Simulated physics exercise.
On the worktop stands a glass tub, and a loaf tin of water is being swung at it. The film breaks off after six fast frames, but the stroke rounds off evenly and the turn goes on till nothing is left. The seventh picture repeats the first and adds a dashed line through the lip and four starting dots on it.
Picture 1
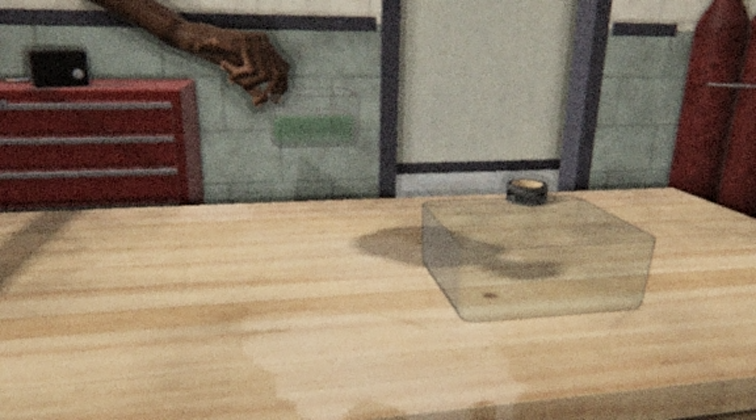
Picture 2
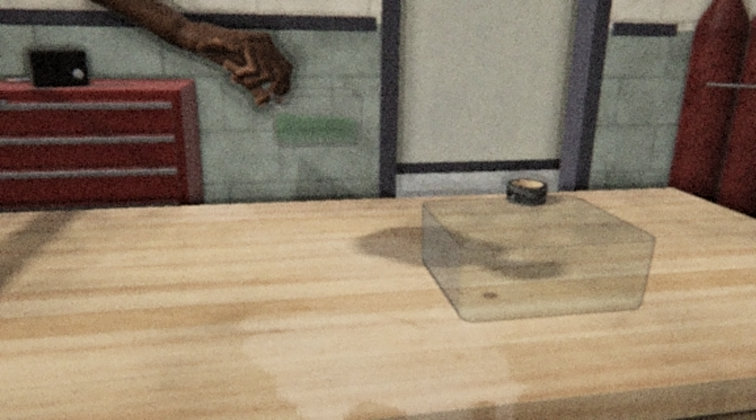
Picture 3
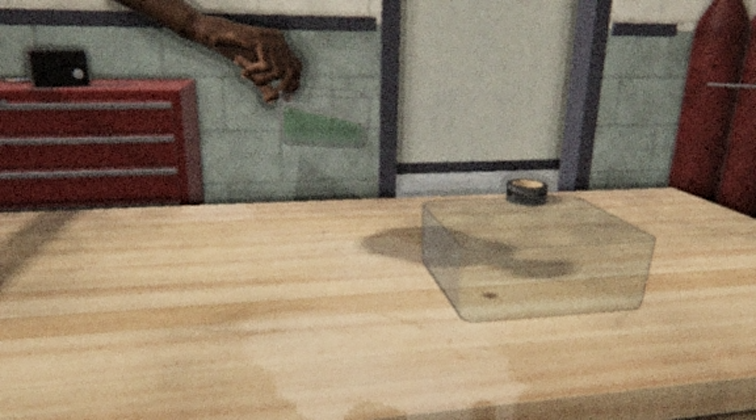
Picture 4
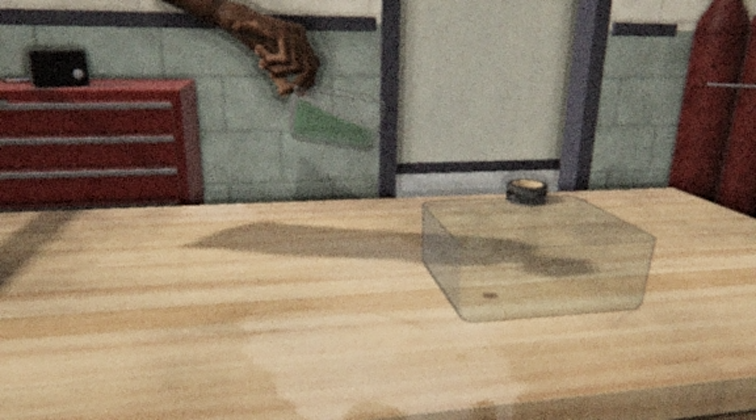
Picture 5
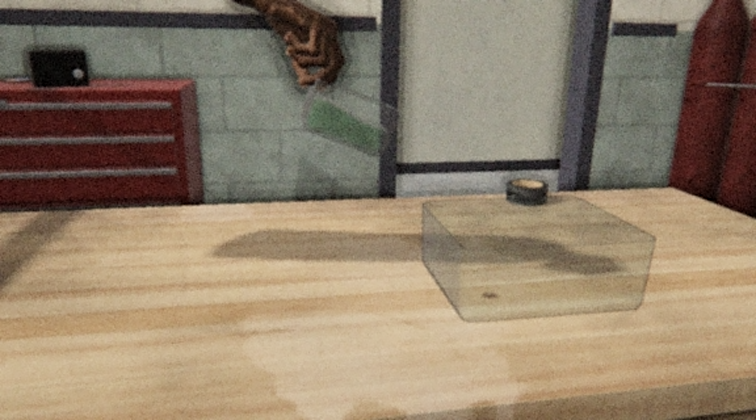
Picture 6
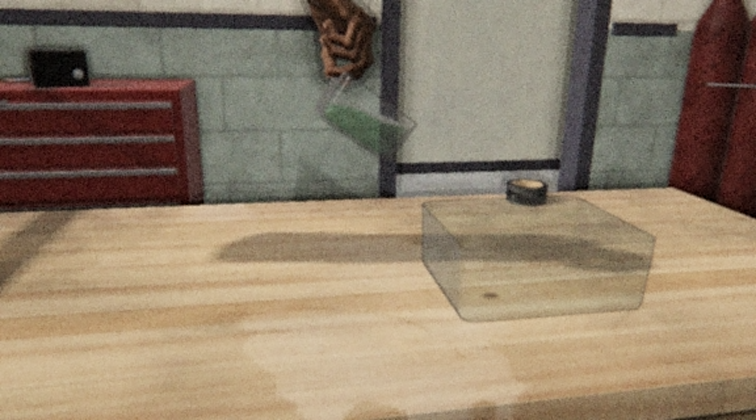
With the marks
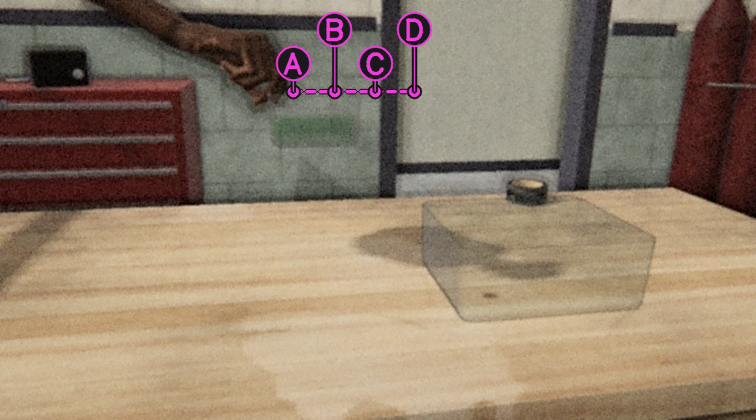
A hand held a clear container of green liquid level above a wooden worktop, then moved it a little to the right and tilted it steadily, with a glass tub standing on the worktop.
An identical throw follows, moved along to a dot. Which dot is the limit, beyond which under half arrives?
I would pick dot A.
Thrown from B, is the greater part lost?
No, not at all.
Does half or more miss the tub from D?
No.
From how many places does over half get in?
All of them.
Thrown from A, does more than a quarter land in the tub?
Yes.
On the marked copy, A at (293, 91); B at (334, 91); C at (375, 91); D at (414, 91).
With A, about 76 % lands in the tub, 18 % falls short and 6 % goes beside or beyond.
With B, about 87 % lands in the tub, 5 % falls short and 8 % goes beside or beyond.
With C, about 88 % lands in the tub, 2 % falls short and 11 % goes beside or beyond.
With D, about 87 % lands in the tub, 2 % falls short and 11 % goes beside or beyond.
